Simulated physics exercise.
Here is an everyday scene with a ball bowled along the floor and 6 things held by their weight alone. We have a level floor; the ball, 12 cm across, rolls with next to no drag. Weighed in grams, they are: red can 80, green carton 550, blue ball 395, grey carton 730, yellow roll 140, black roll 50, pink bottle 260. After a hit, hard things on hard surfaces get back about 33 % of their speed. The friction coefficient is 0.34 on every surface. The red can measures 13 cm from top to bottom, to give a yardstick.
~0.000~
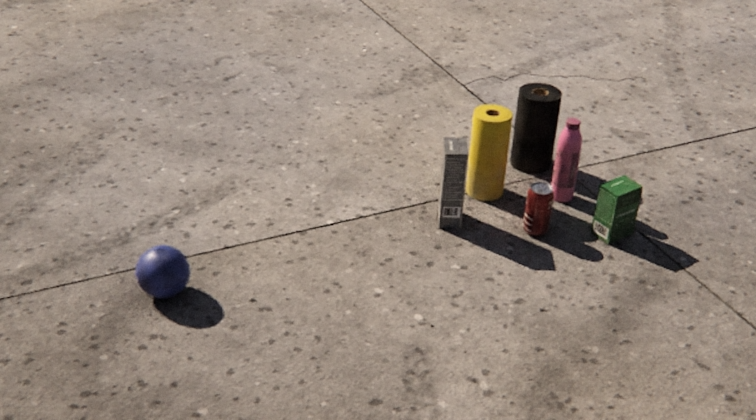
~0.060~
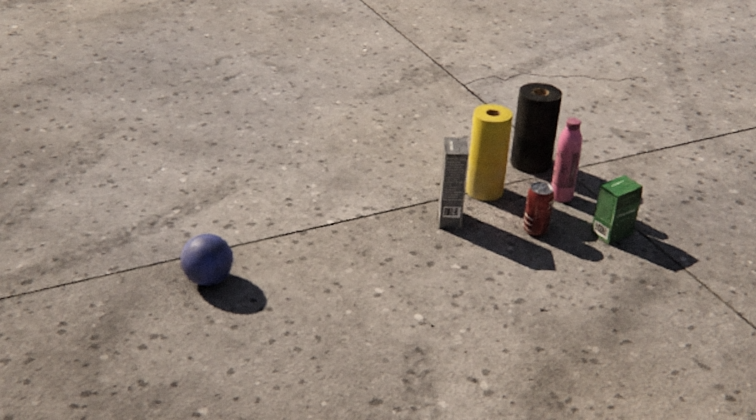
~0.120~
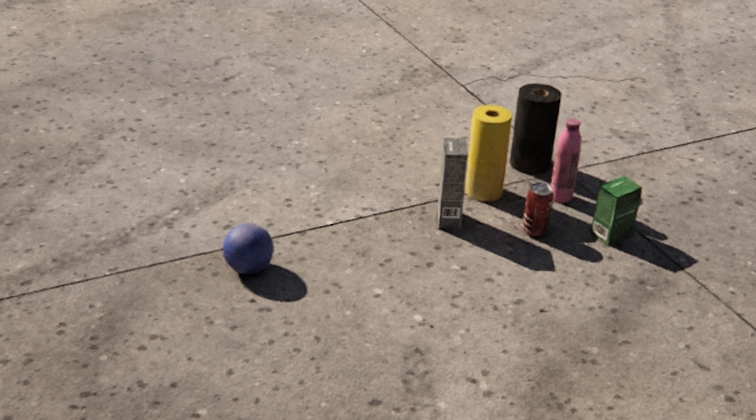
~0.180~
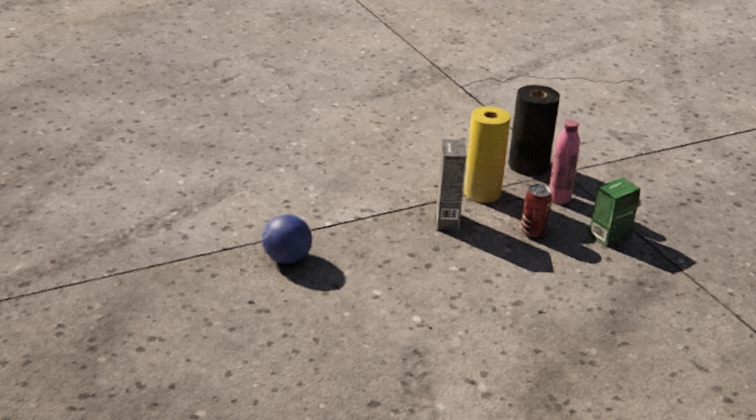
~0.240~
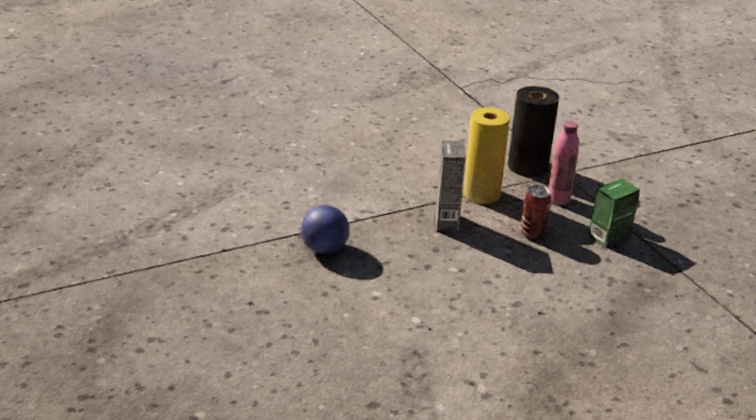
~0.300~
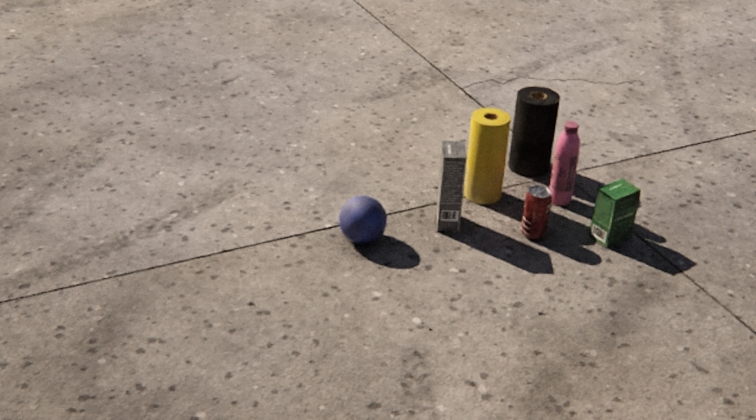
The clip opens on a blue ball at the left of a sunlit, speckled floor, with a grey carton, yellow and black rolls, a pink bottle, a red can and a green carton grouped at right. The ball rolls steadily rightward and slightly upward across the view, ending just left of the grey carton, while the group stays still.
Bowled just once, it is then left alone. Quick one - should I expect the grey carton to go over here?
Yes, it will go over.
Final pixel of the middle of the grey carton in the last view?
Near (526, 208).
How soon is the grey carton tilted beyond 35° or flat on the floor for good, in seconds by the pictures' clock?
Time: Approximately 0.7 s.
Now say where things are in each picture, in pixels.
The first picture shows ball 0 cm along; blue ball (163, 272); grey carton (453, 184).
The second picture shows ball 10 cm along; blue ball (207, 260); yellow roll (489, 153).
The third picture shows ball 20 cm along; blue ball (249, 249); pink bottle (567, 161).
The fourth picture shows ball 30 cm along; blue ball (287, 239); green carton (614, 212).
The fifth picture shows ball 40 cm along; blue ball (325, 230); black roll (533, 131).
The sixth picture shows ball 50 cm along; blue ball (363, 220); grey carton (451, 187).
After 0.90 s, ball 95 cm along; blue ball near (456, 140); grey carton on its side near (524, 204).
After 2.00 s, ball 168 cm along; blue ball near (521, 41); grey carton on its side near (526, 208).
In the end (3.1 s), toppled on the floor, grey carton; the other 5 under 8 cm from the start. At the end, from the last picture's camera, grey carton near (526, 208).
